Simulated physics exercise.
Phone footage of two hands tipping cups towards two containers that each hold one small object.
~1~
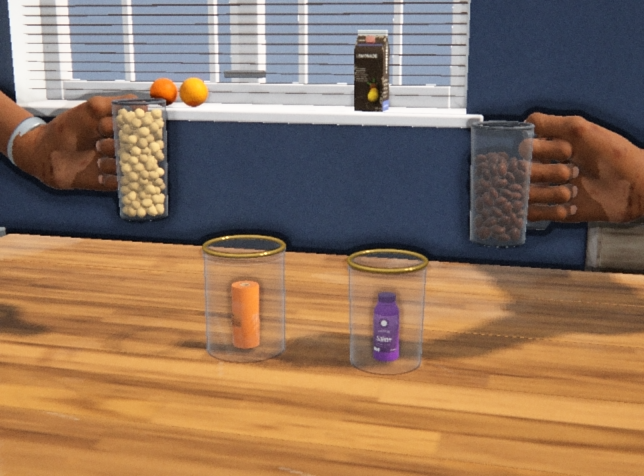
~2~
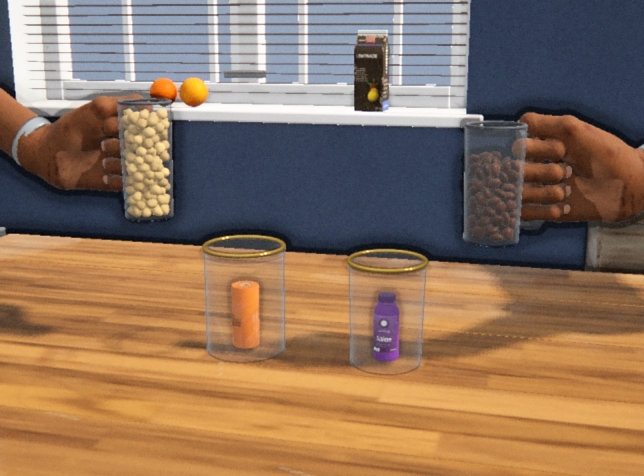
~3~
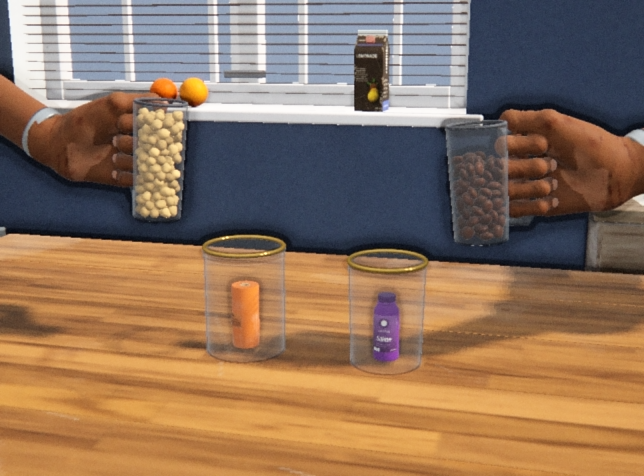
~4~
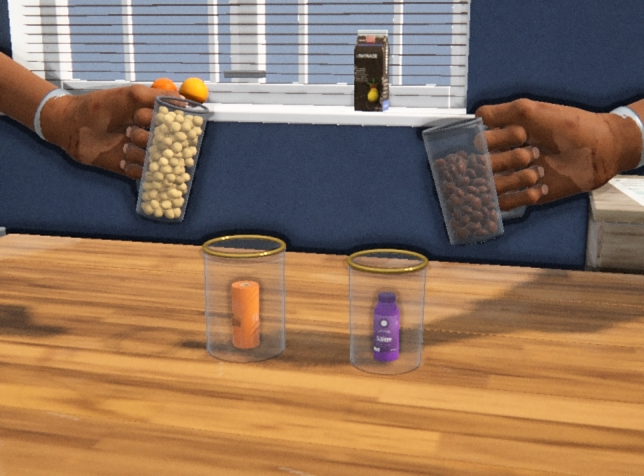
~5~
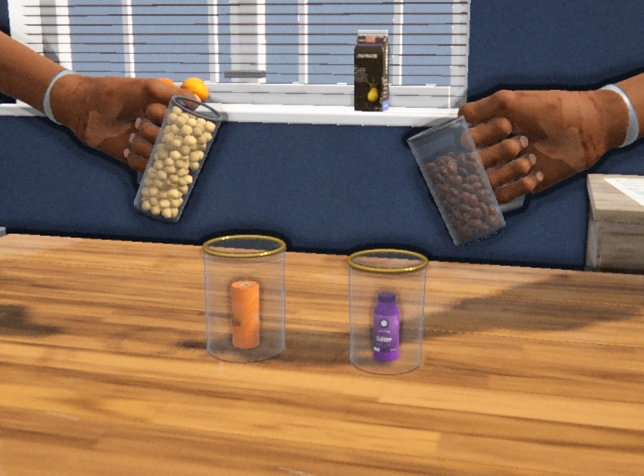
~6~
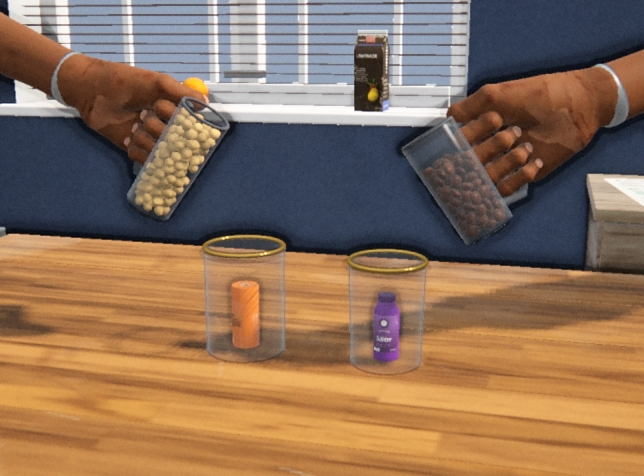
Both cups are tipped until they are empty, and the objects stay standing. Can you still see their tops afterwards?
You'll find the left thing still showing and the right thing still showing.
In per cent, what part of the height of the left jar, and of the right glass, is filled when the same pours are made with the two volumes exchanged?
Left: Roughly 40 per cent. Right: Roughly 60 per cent.
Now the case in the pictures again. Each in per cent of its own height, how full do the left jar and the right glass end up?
Some 50 per cent left and 50 right.
Then, 0.36 s later than the last frame, left jar empty, all of its cupful still in the cup; right glass empty, all of its cupful still in the cup.
Then, 0.81 s later than the last frame, left jar nearly empty, nearly all of its cupful still in the cup; right glass empty, all of its cupful still in the cup.
Then, 1.30 s later than the last frame, left jar nearly empty, roughly two thirds of its cupful still in the cup; right glass nearly empty, roughly two thirds of its cupful still in the cup.
When it is over, left jar half full (surface near (245, 295)), nothing beside it; right glass half full (surface near (387, 311)), nothing beside it; the left thing is still showing; the right thing is still showing.
